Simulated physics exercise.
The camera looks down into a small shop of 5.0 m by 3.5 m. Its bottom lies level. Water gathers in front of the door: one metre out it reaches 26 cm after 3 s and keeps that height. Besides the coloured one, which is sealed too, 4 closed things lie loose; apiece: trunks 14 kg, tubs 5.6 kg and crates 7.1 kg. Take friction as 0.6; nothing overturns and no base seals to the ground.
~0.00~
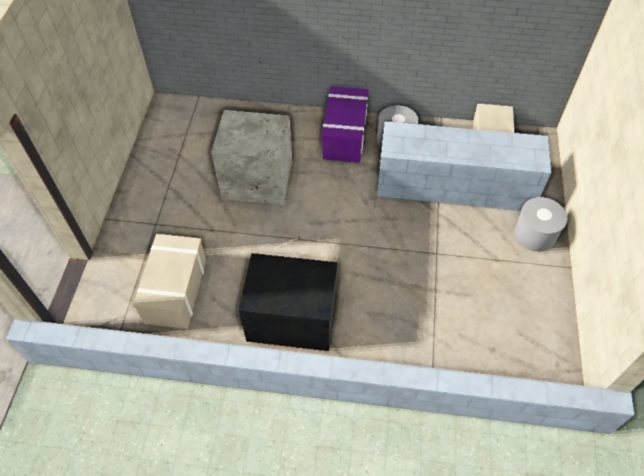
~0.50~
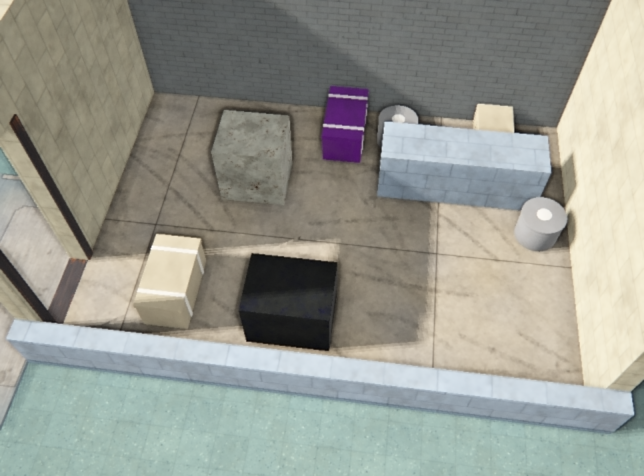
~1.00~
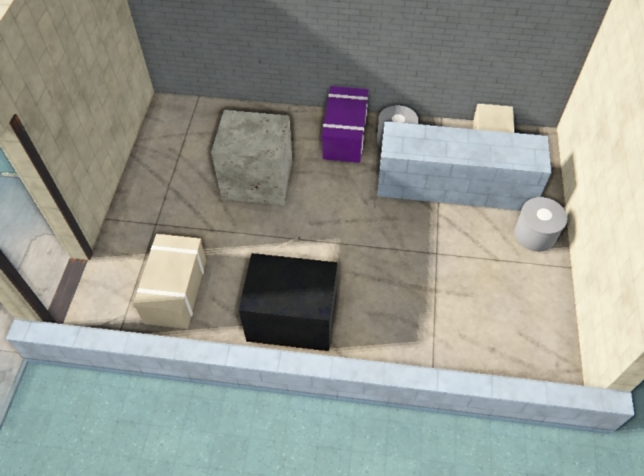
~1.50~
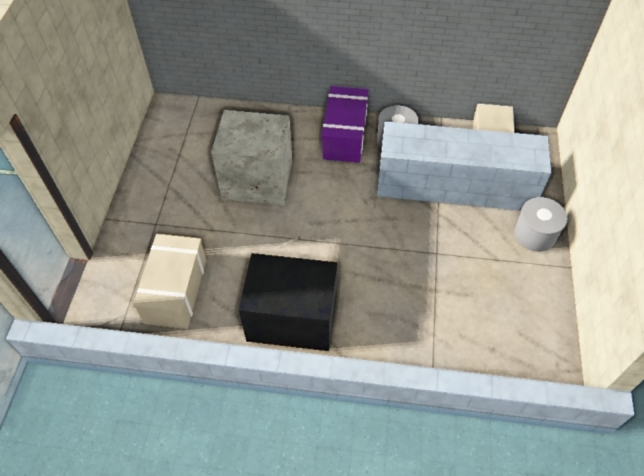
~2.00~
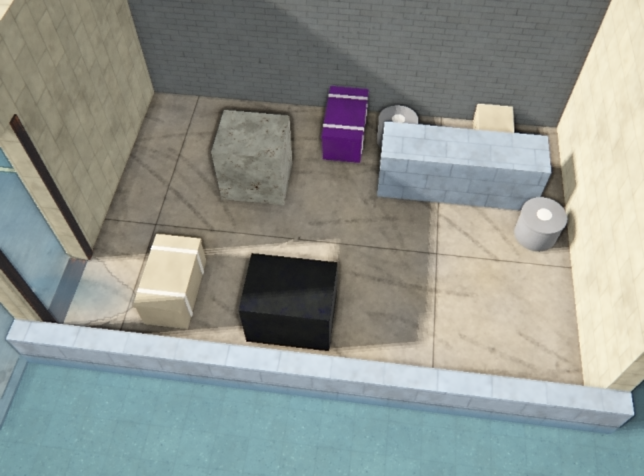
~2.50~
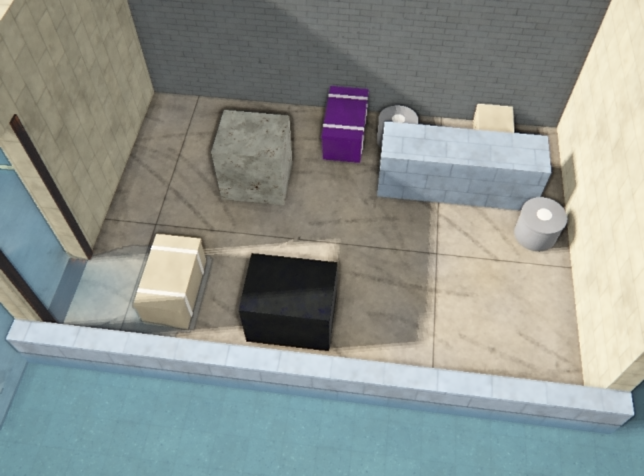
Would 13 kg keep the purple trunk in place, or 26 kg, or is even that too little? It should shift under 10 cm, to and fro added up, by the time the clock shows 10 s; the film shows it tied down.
I expect that only the larger load is enough.
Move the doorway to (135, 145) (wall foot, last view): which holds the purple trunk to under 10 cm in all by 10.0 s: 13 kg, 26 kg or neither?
Then neither weight holds it.
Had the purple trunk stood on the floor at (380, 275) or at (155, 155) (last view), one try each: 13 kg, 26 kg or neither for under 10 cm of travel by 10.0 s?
In turn: It takes the larger; it takes the larger.
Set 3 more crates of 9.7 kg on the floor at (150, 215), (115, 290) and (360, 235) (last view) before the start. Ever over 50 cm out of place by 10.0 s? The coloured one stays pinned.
In turn: Short of it, past it, past it.
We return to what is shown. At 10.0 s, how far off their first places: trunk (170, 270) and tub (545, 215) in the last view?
In turn: 250 cm, 100 cm.
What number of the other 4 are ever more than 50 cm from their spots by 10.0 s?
2 of them.
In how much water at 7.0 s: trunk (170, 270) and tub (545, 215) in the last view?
About 5 and 8 cm.
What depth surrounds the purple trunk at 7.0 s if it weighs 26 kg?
Roughly 4 cm.
After 3.5 s the purple trunk would be 0 cm from its start with 13 kg and 0 cm from its start with 26 kg; 0 cm of water round it then.
After 4.5 s the purple trunk would be 0 cm from its start with 13 kg and 0 cm from its start with 26 kg; 0 cm of water round it then.
After 7.0 s the purple trunk would be 9 cm from its start with 13 kg and 0 cm from its start with 26 kg; 4 cm of water round it then.
After 10.0 s the purple trunk would be 62 cm from its start with 13 kg and 3 cm from its start with 26 kg; 7 cm of water round it then.
